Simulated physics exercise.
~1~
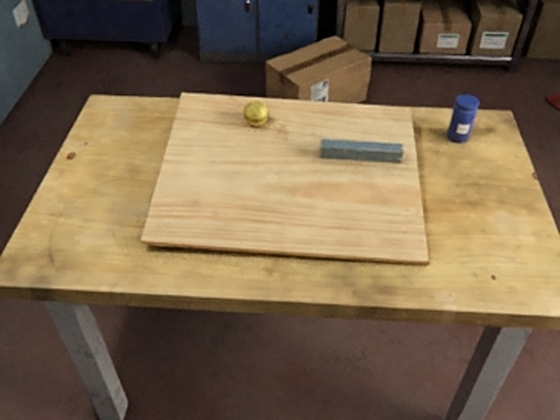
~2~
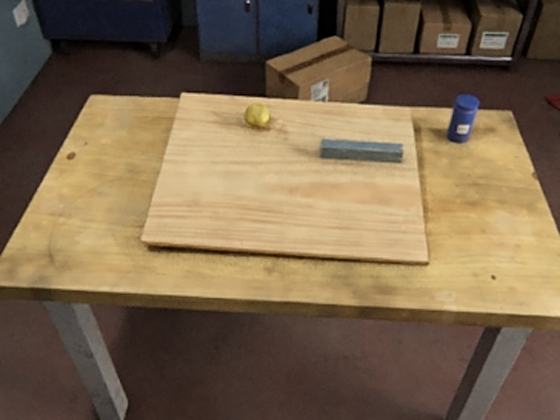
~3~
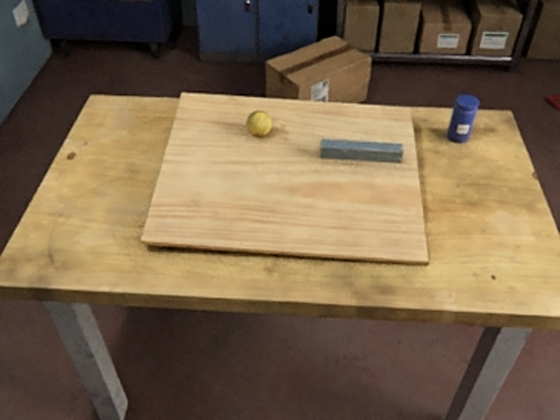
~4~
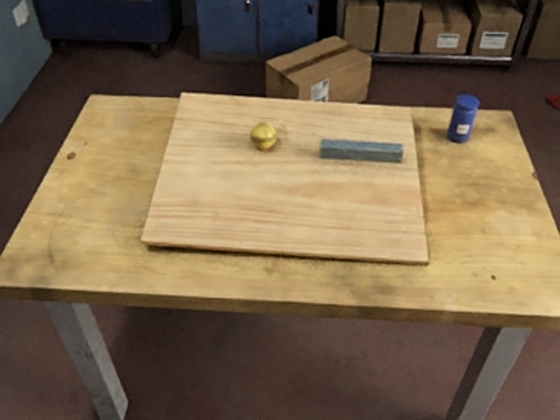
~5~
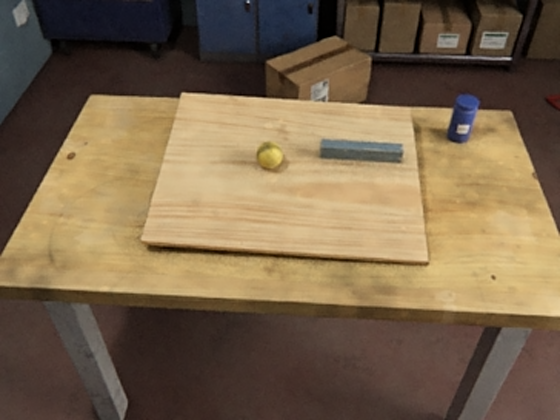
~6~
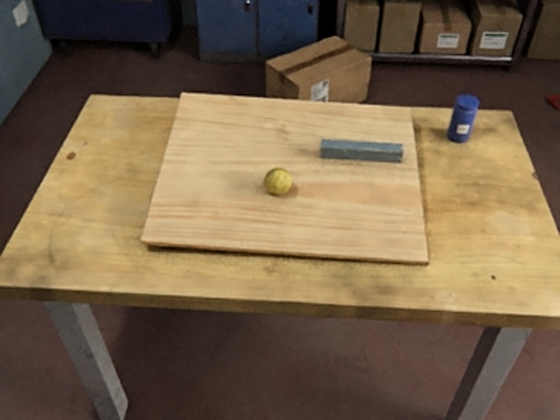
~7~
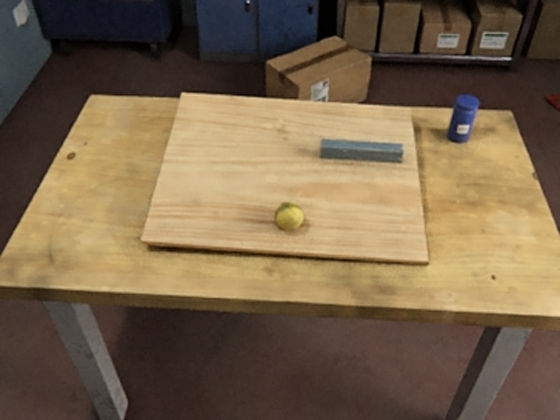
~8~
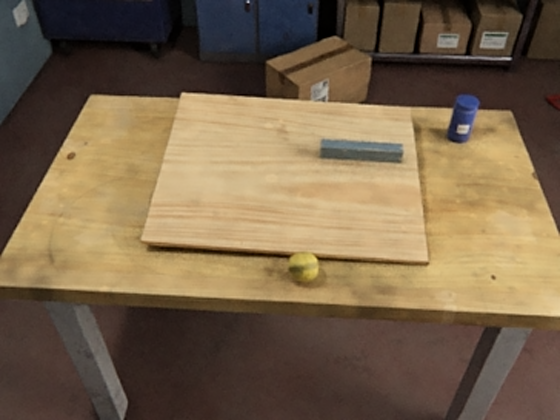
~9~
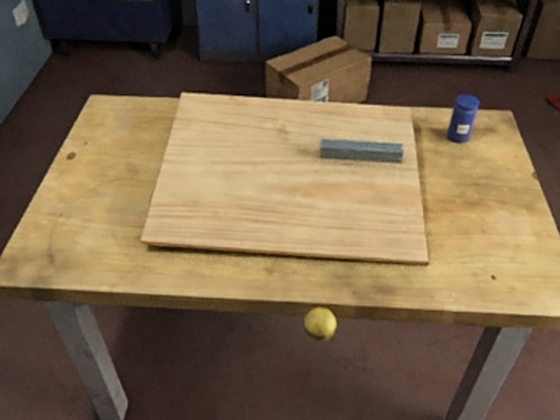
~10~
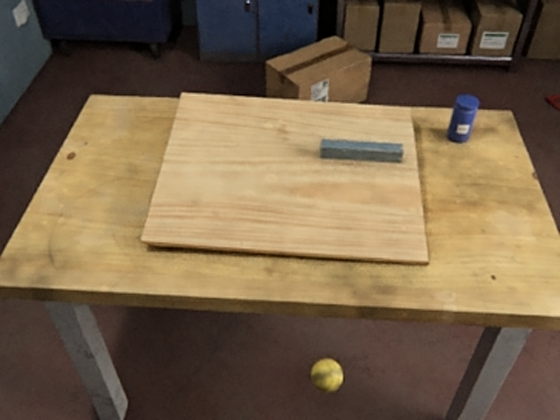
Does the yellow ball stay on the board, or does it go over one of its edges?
It goes over an edge, rolling off the near side of the board.
A yellow ball rolled slowly and then faster down a wooden board on a workbench, passing a gray block while a blue jar stood off to the right, then went over the near edge and dropped below the tabletop.
